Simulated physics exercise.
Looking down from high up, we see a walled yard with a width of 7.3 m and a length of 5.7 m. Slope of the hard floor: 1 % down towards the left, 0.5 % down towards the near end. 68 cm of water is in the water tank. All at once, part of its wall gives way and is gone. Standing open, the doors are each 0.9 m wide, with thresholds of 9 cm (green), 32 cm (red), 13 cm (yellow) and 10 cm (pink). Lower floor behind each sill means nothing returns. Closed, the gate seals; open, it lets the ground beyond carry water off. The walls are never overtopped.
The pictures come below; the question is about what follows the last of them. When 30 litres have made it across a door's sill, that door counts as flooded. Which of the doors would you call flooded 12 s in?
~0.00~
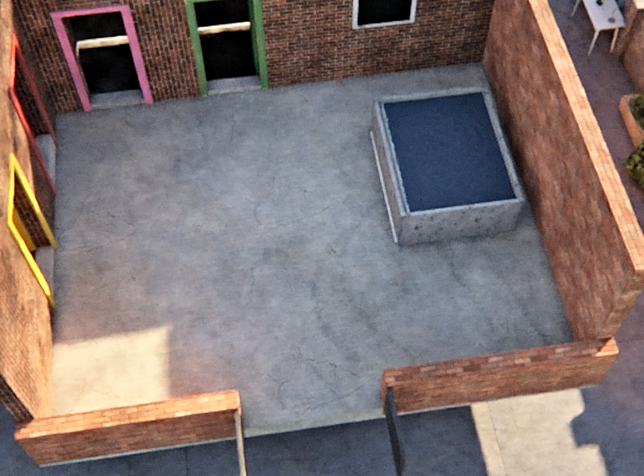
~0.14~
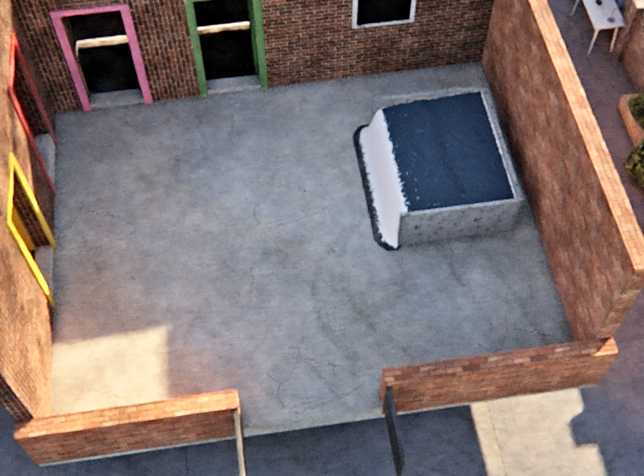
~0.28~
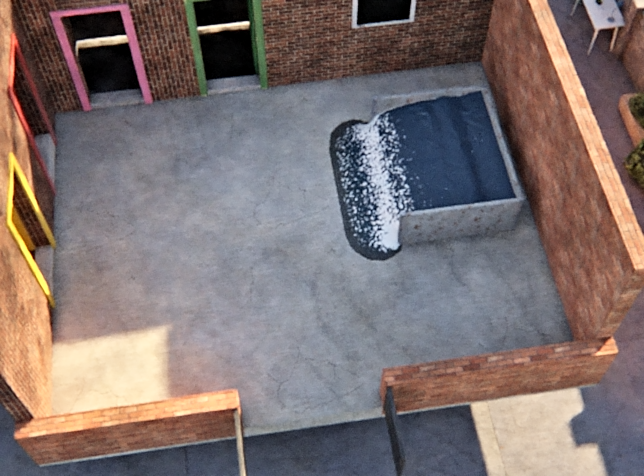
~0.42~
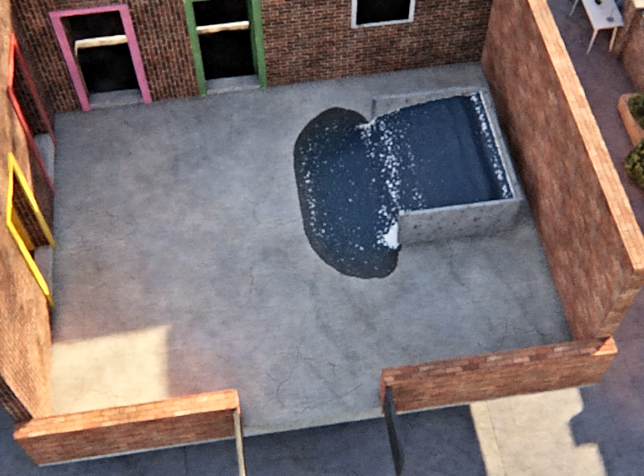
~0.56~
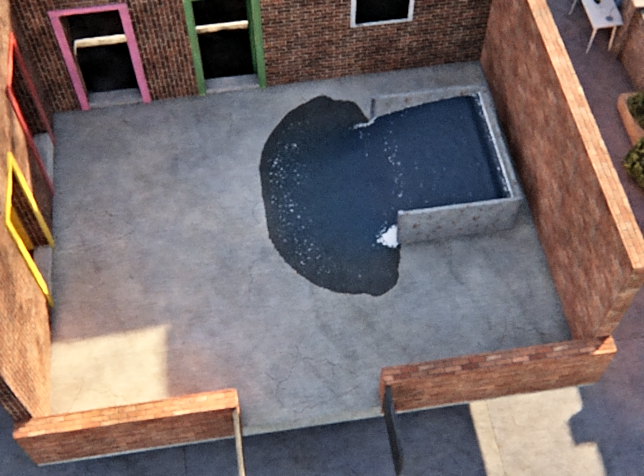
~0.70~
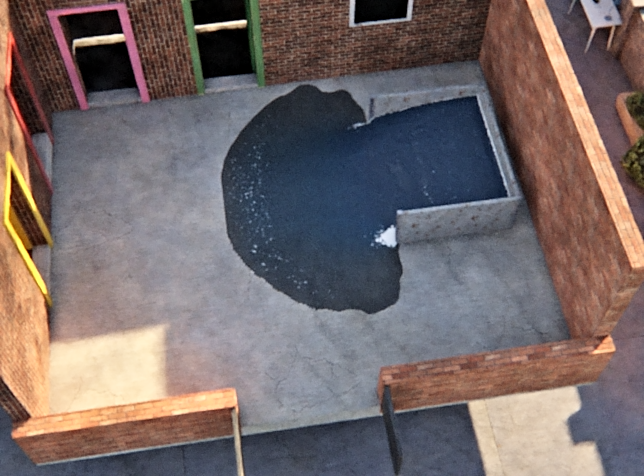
I would call the green door not flooded; I would call the red door not flooded; I would call the yellow door flooded; I would call the pink door flooded.
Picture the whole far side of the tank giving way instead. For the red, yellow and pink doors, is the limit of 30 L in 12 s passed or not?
Red: Within the limit; yellow: Within the limit; pink: Within the limit.
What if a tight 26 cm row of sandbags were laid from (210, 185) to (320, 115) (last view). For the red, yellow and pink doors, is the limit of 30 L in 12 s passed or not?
Well, the red one is within bounds, the yellow one is more than allowed, and the pink one is within bounds.
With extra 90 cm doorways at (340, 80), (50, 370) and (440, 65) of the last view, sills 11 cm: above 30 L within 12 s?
Note, doorways in listed order: Stays short, goes beyond, stays short.
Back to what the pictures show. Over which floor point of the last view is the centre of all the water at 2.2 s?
Near (263, 202).
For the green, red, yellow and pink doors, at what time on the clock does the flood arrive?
So green at 1.0 s, red at 1.6 s, yellow at 1.6 s, and pink at 1.8 s.
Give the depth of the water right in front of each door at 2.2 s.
Depths: Green door 12 cm, red door 26 cm, yellow door 27 cm, pink door 10 cm.
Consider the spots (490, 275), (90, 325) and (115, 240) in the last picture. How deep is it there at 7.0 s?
Around 0 cm, 11 cm and 10 cm.
After 1.4 s water covers 50 % of the floor and is deepest (25 cm) near (381, 210); green door 9 cm at the sill, 0 L in, red door not reached, yellow door not reached, pink door not reached.
After 2.2 s water covers 70 % of the floor and is deepest (29 cm) near (64, 213); green door 12 cm at the sill, 2 L in, red door 26 cm at the sill, 0 L in, yellow door 27 cm at the sill, 24 L in, pink door 10 cm at the sill, 0 L in.
After 3.5 s water covers 70 % of the floor and is deepest (30 cm) near (50, 438); green door 8 cm at the sill, 5 L in, red door 25 cm at the sill, 1 L in, yellow door 20 cm at the sill, 90 L in, pink door 19 cm at the sill, 12 L in.
After 7.0 s water covers 75 % of the floor and is deepest (16 cm) near (50, 438); green door 6 cm at the sill, 5 L in, red door 8 cm at the sill, 1 L in, yellow door 11 cm at the sill, 108 L in, pink door 7 cm at the sill, 57 L in.
After 12.0 s water covers 100 % of the floor and is deepest (9 cm) near (50, 438); green door 3 cm at the sill, 5 L in, red door 8 cm at the sill, 1 L in, yellow door 8 cm at the sill, 108 L in, pink door 5 cm at the sill, 57 L in.
